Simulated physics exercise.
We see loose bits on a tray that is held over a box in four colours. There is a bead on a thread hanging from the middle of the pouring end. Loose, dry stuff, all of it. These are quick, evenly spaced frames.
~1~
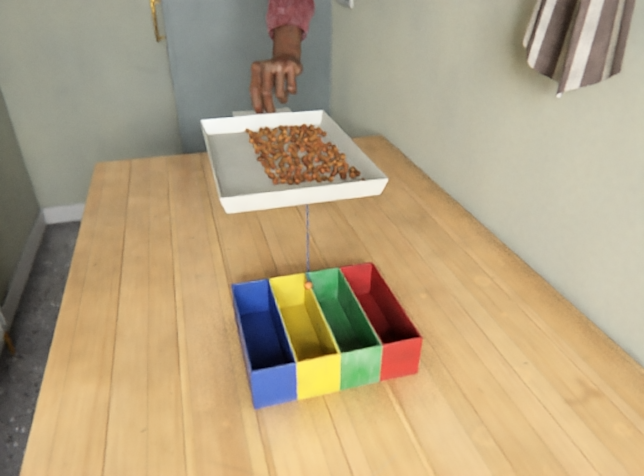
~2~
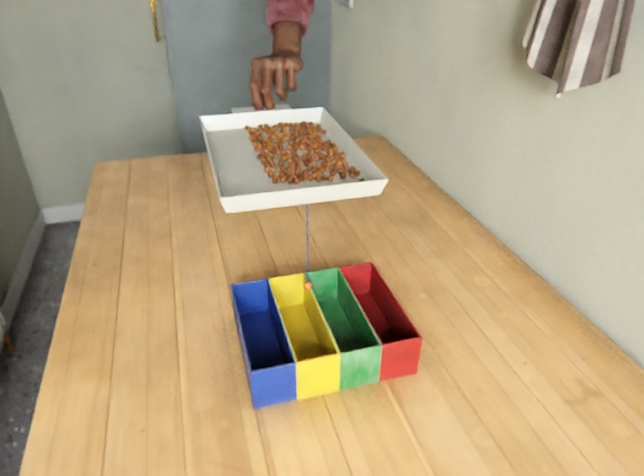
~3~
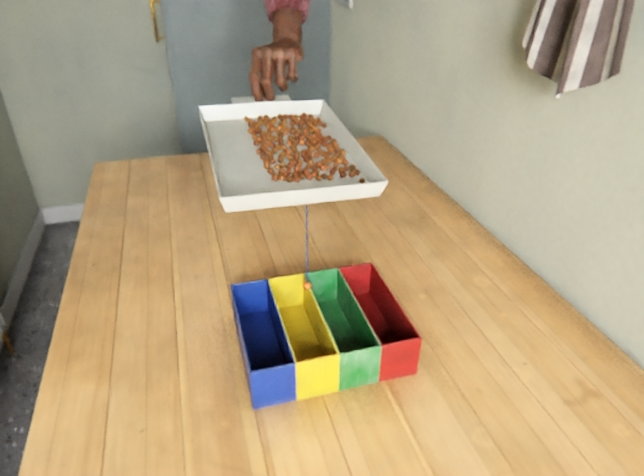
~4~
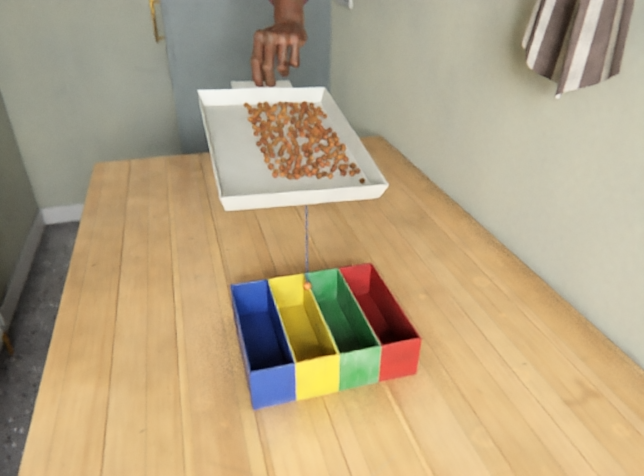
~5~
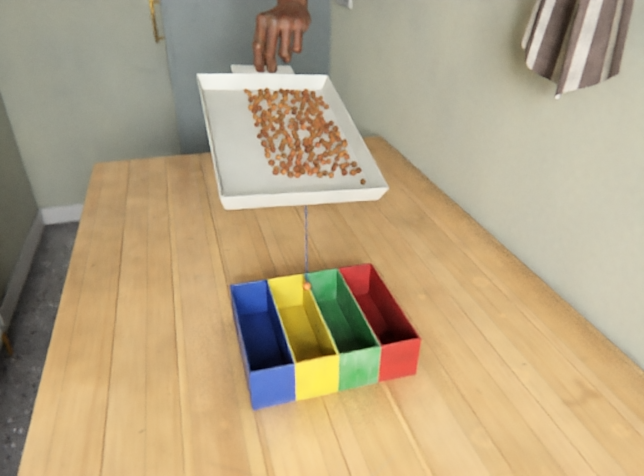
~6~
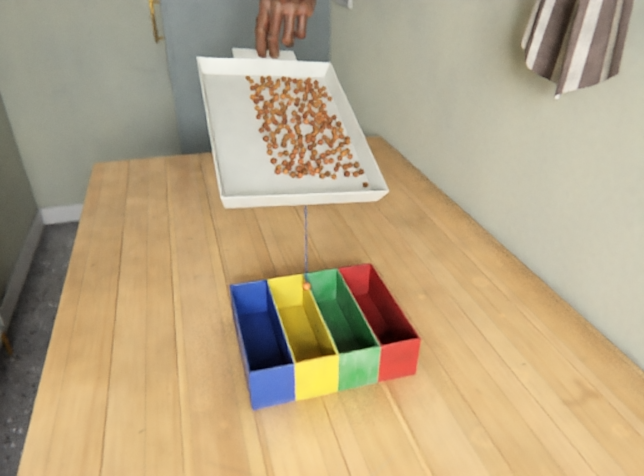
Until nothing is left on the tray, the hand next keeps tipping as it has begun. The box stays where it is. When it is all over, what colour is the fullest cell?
It is the red one.
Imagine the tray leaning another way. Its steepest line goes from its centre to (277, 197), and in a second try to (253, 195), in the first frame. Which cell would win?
First try: The blue one; second try: That blue cell.
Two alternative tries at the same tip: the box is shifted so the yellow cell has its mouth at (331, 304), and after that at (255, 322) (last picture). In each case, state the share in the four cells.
You'd see roughly 90 per cent first and roughly 20 per cent second.
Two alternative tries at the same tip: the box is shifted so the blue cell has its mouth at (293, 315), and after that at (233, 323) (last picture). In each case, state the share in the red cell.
20 %, then 40 %.
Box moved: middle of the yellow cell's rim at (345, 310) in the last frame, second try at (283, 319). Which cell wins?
First the green cell, then that red cell.
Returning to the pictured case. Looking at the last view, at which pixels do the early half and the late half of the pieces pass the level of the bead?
The first part passes (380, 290); everything after passes (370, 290).
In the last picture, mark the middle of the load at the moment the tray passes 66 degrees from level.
(359, 198).
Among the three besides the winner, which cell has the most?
That green cell.
Just after the last frame, tray tipped steeply; the larger part on the tray; just a few in the red cell; roughly a quarter falling or outside the box.
A moment on, tray tipped past a quarter turn; about a tenth on the tray; roughly a third in the red cell; about a tenth in the green cell; roughly a third falling or outside the box.
Further on, tray tipped past a quarter turn; roughly two thirds in the red cell; roughly a quarter in the green cell; just a few in the yellow cell; roughly a quarter falling or outside the box.
When it is over, tray tipped past a quarter turn; roughly two thirds in the red cell; roughly a quarter in the green cell; just a few in the yellow cell; not one in the blue cell; roughly a quarter outside the box.
